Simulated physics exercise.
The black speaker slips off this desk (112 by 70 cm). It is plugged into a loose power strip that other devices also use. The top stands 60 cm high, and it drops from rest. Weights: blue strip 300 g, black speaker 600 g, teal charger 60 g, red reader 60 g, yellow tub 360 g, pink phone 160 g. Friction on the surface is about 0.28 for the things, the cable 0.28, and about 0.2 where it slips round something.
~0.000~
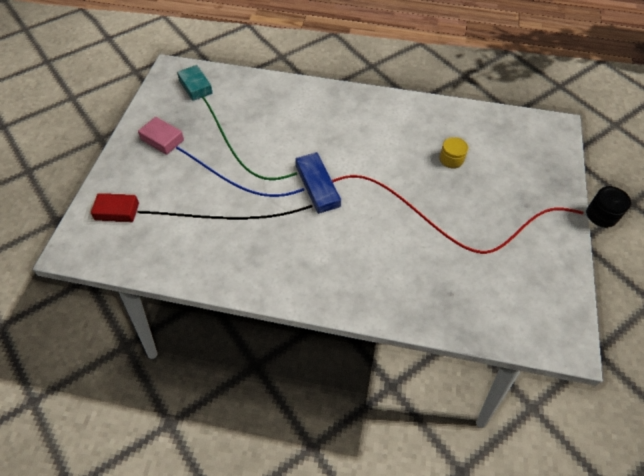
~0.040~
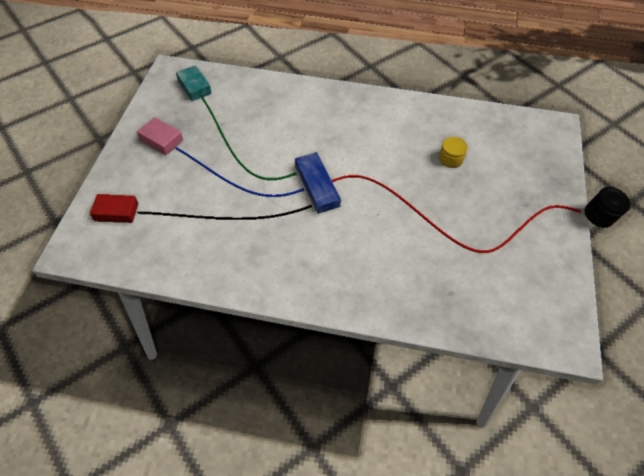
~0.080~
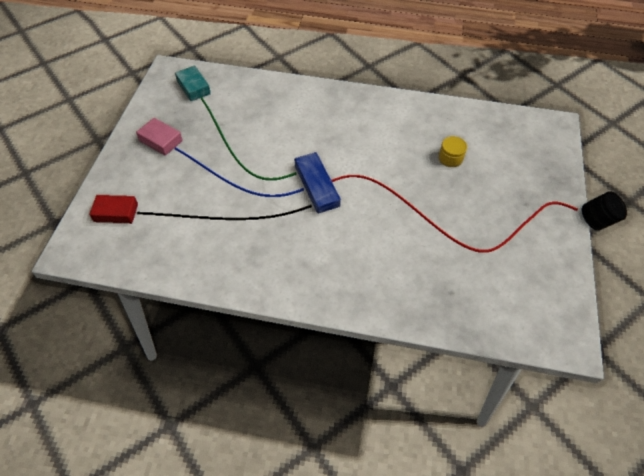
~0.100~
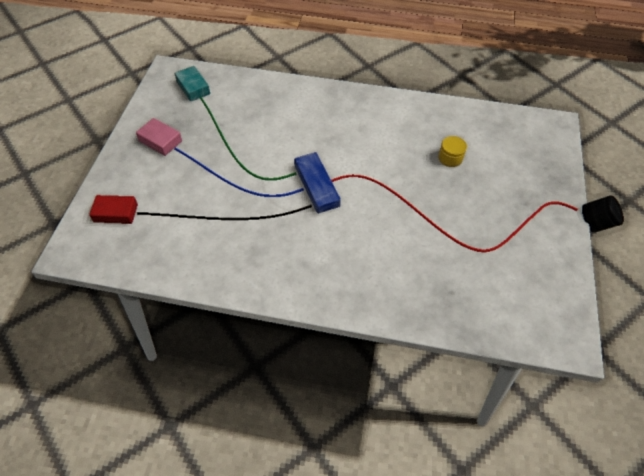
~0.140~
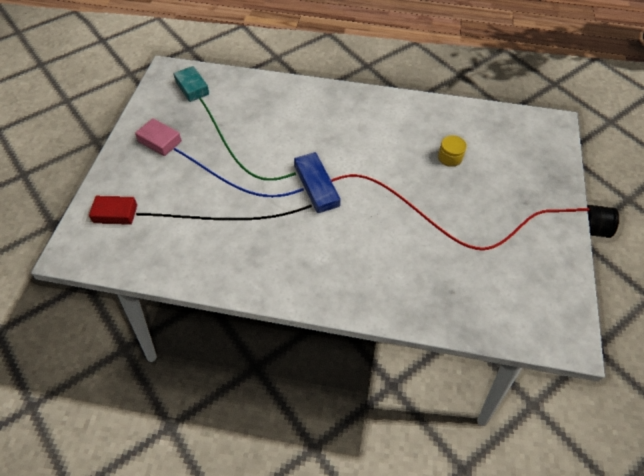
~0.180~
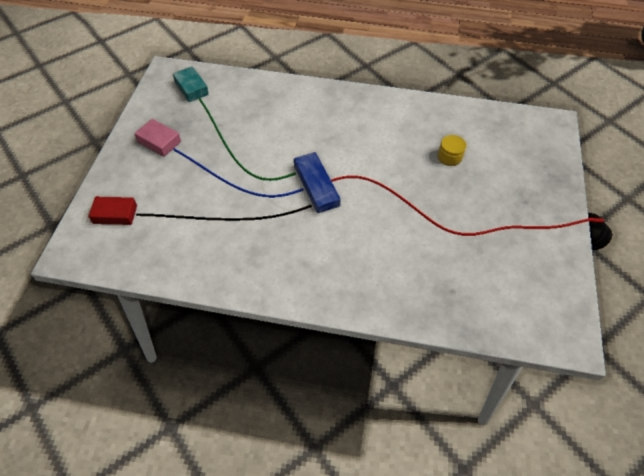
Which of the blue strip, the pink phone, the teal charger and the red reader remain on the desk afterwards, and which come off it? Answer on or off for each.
Blue strip: Off; pink phone: Off; teal charger: Off; red reader: Off.
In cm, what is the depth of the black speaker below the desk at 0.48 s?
Roughly 35 centimetres.
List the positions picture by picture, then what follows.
In the first picture, blue strip (318, 178); pink phone (160, 131); teal charger (194, 78); red reader (113, 203); red cable runs through (405, 202) (455, 242) (509, 241) (547, 211).
In the second picture, black speaker (614, 199); red cable runs through (455, 241) (545, 209).
In the third picture, black speaker (604, 211); red cable runs through (455, 241) (543, 207).
In the fourth picture, black speaker (603, 214); red cable runs through (455, 241) (543, 206).
In the fifth picture, black speaker (599, 221); red cable runs through (456, 240) (550, 211).
In the sixth picture, blue strip (317, 177); pink phone (156, 133); teal charger (189, 79); red reader (111, 206); red cable runs through (406, 201) (462, 234) (519, 227) (577, 223).
By 0.5 s, the strip's end of the red cable at (416, 194); teal charger 27 cm off its start, pink phone 24 cm off its start, blue strip 20 cm off its start.
By 0.8 s, the strip's end of the red cable at (564, 208); red reader 55 cm off its start, teal charger 54 cm off its start, blue strip 52 cm off its start.
By 1.1 s, the strip has left the top; red reader 69 cm off its start at (439, 240), teal charger 65 cm off its start at (431, 166), pink phone 62 cm off its start at (420, 191).
By 1.4 s, the strip has left the top; red reader 76 cm off its start, pink phone 69 cm off its start, teal charger 66 cm off its start.
By 2.6 s, the strip has left the top; red reader over the edge, pink phone over the edge, teal charger over the edge, blue strip over the edge.
